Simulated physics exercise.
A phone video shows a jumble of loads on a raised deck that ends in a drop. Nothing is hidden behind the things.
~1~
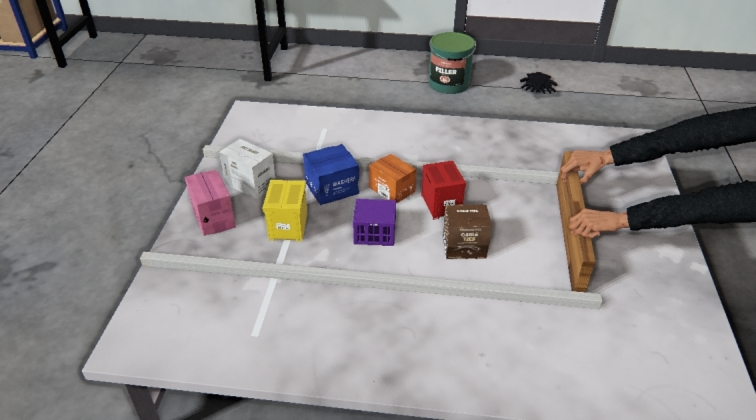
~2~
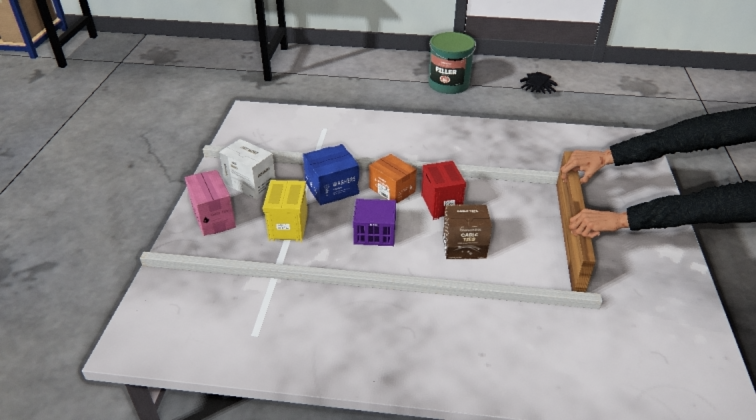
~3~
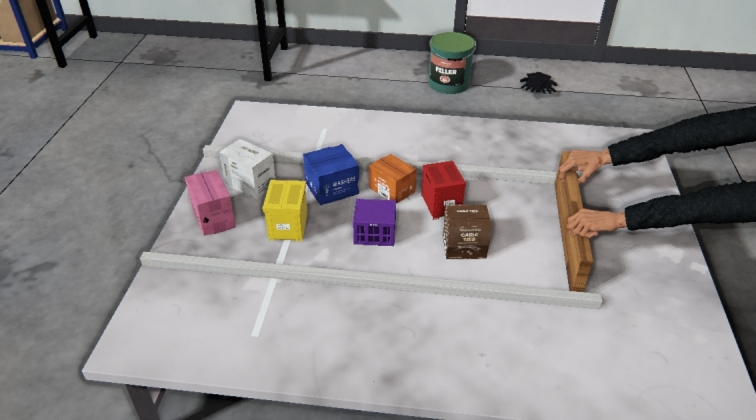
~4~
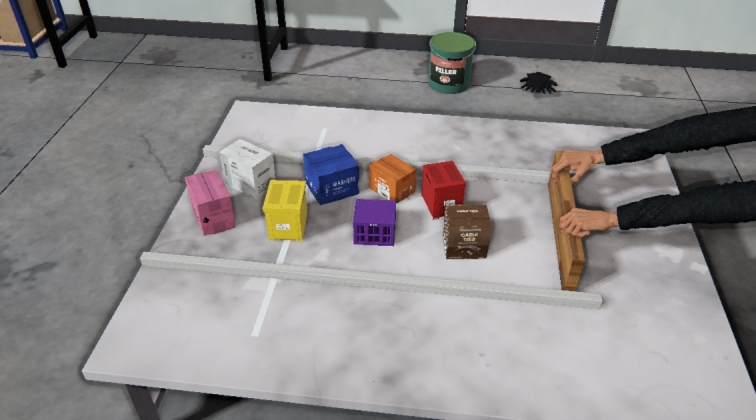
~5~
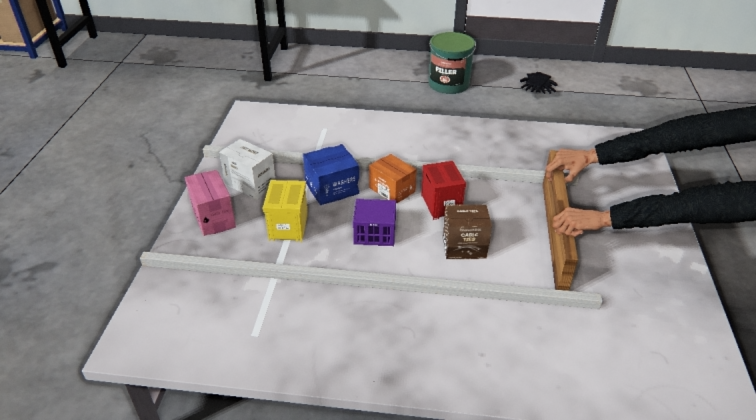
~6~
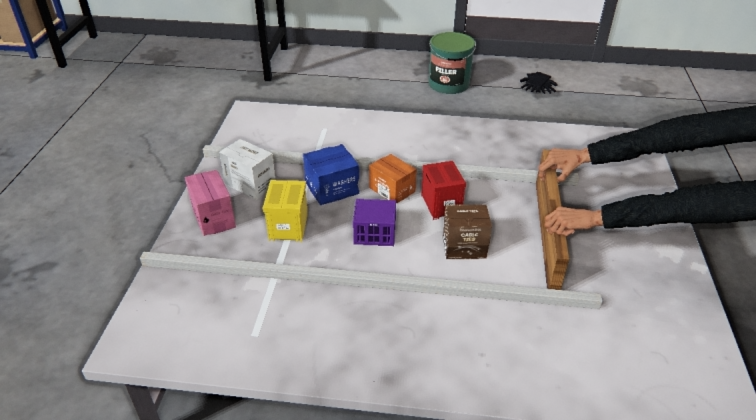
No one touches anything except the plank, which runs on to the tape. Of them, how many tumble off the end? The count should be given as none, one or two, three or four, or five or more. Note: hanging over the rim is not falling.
So the tally of ones that come down is one, perhaps two, really.
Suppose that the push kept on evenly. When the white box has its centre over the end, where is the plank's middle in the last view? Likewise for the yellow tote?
Roughly (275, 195); for the second one, roughly (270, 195).
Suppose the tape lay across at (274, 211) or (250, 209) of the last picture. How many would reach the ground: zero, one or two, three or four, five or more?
In turn: Just one or two; three to four.
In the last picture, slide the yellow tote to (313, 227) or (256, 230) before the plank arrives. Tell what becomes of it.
Taking the two places in turn, it holds; holds.
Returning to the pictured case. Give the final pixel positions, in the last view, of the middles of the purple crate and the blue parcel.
(233, 212) and (247, 184), approximately.
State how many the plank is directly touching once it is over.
2.
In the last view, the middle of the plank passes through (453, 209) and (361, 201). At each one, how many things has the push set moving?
Tally at point one: 2; at point two: 6.
A little later, none off yet; pink box at rest near (211, 203); white box at rest near (248, 169); yellow tote at rest near (287, 211).
When it is over, the number that fall off is one or two; down, pink box.
